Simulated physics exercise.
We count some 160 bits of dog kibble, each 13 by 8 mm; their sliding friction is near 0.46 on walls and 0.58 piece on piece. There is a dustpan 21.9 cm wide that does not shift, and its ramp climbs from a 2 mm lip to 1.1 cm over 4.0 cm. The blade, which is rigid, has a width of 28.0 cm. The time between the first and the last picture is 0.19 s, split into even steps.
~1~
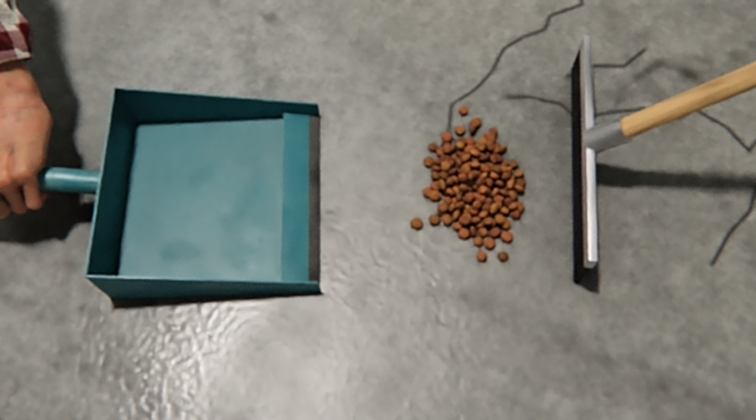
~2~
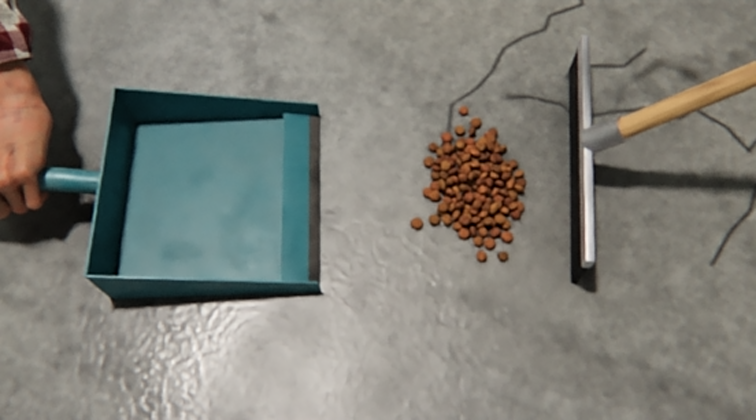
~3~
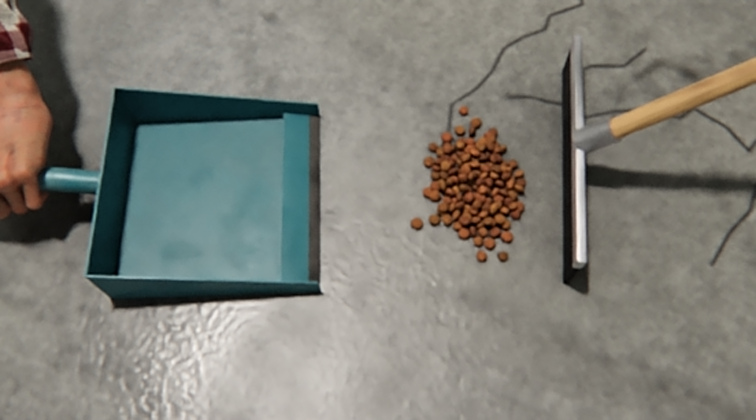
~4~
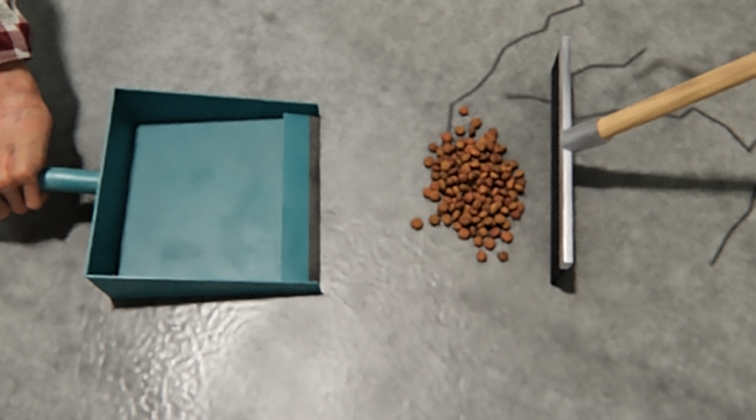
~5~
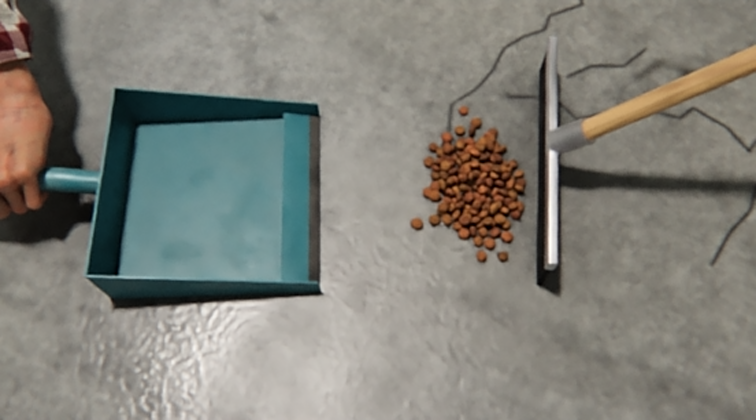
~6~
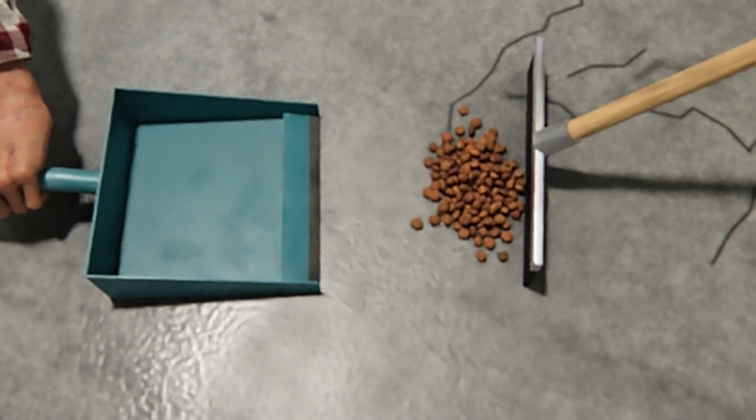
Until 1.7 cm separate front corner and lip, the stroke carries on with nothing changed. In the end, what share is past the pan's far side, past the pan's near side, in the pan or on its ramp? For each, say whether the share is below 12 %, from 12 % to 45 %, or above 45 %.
One by one: Far side: Odds are it gets a meagre share; near side: Odds are it gets a meagre share; pan: Odds are it gets a so-so share.
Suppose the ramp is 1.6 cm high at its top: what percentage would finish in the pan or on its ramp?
Around 25 per cent.
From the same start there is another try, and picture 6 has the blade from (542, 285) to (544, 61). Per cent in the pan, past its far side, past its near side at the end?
You'd see pan at 5, far at 0 and near at 10.
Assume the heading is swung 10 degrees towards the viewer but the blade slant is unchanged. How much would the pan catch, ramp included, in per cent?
Roughly 20 per cent would finish in the pan or on its ramp.
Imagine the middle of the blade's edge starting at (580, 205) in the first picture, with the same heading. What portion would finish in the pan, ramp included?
It would come to about 20 in a hundred.
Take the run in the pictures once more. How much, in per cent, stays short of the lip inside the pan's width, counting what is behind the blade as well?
I'd put it near 70 per cent.
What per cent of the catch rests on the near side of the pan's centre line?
About 50 per cent.
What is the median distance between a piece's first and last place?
That distance is around 18 cm.
Then, 0.25 s after the last picture, middle of the blade 14 cm from the lip; 0 % over the lip, far side 0 %, near side 0 %.
Then, 0.42 s after the last picture, middle of the blade 7 cm from the lip; 0 % over the lip, far side 0 %, near side 0 %.
Then, 0.71 s after the last picture, middle of the blade 4 cm from the lip; 25 % over the lip, far side 5 %, near side 0 %.
In the end, far side 5 %, near side 0 %, pan 25 %, in front of the lip or behind the blade 70 %.
